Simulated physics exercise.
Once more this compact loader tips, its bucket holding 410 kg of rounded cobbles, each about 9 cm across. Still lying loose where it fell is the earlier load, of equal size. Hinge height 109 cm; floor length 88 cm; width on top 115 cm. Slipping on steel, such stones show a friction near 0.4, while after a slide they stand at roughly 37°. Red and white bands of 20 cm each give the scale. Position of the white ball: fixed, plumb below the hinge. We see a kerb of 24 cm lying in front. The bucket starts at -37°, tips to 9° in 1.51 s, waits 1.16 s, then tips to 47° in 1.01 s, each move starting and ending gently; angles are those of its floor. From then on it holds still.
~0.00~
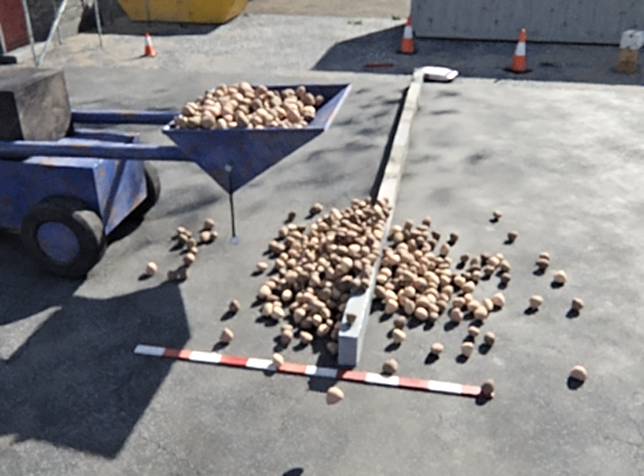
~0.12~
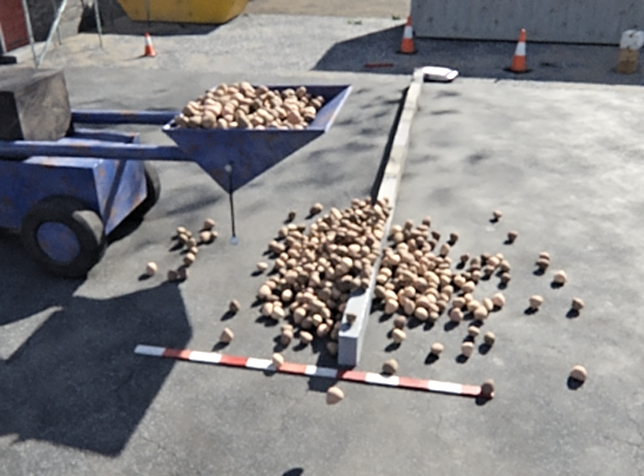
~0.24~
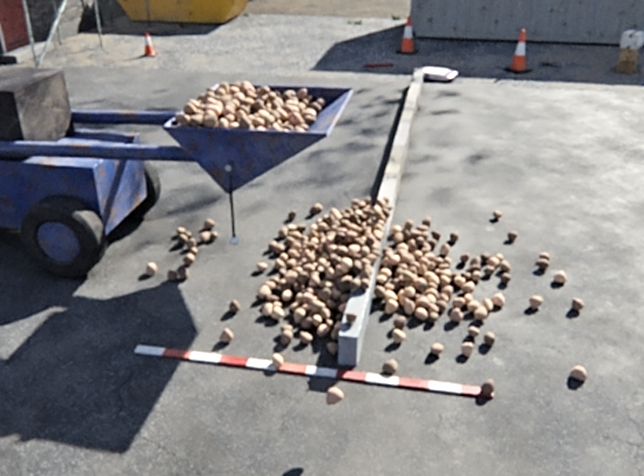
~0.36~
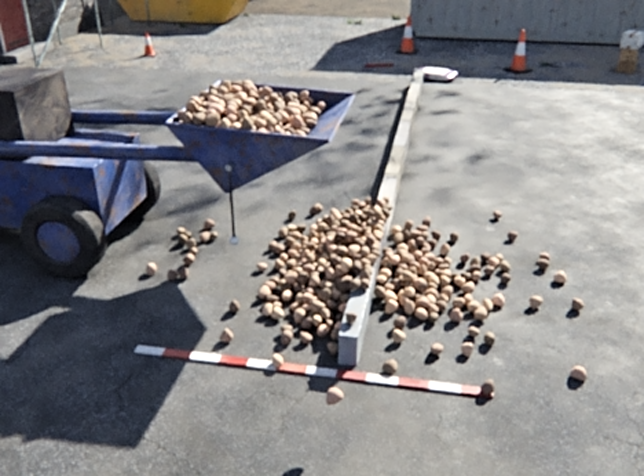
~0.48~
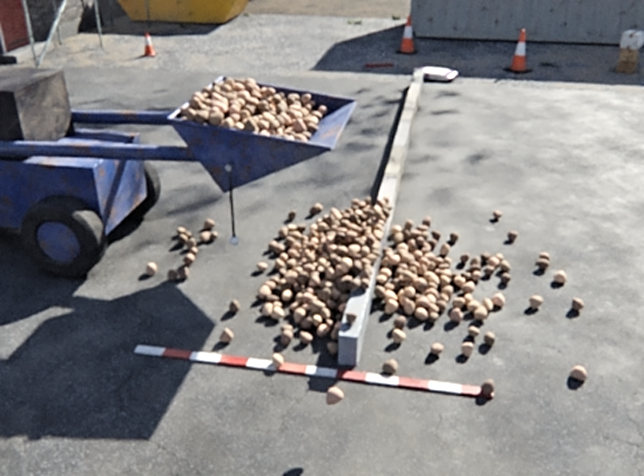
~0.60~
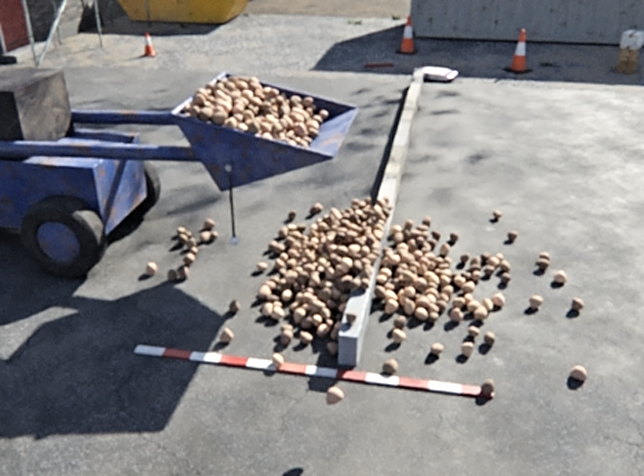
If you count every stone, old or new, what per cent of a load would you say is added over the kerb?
I would say about 17 per cent.
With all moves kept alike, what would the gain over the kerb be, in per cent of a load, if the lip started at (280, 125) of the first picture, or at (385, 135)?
0 %, then 80 %.
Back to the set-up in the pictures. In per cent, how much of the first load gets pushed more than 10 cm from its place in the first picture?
Near 10 per cent, I reckon.
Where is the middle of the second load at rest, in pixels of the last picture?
Centre: Approx. (325, 246).
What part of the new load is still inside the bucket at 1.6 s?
It still holds about 100 per cent.
After 1.1 s the floor is at 2°; in per cent of one load, 100 in the bucket, 76 on this side of the kerb, 26 over the kerb; the foremost stones are at (543, 283).
After 1.6 s the floor is at 9°; in per cent of one load, 99 in the bucket, 77 on this side of the kerb, 26 over the kerb; the foremost stones are at (543, 283).
After 4.1 s the floor is at 47°; in per cent of one load, 1 in the bucket, 157 on this side of the kerb, 43 over the kerb; the foremost stones are at (543, 283).
After 6.8 s the floor is at 47°; in per cent of one load, 0 in the bucket, 158 on this side of the kerb, 43 over the kerb; the foremost stones are at (543, 283). Net gain over the kerb, 17.
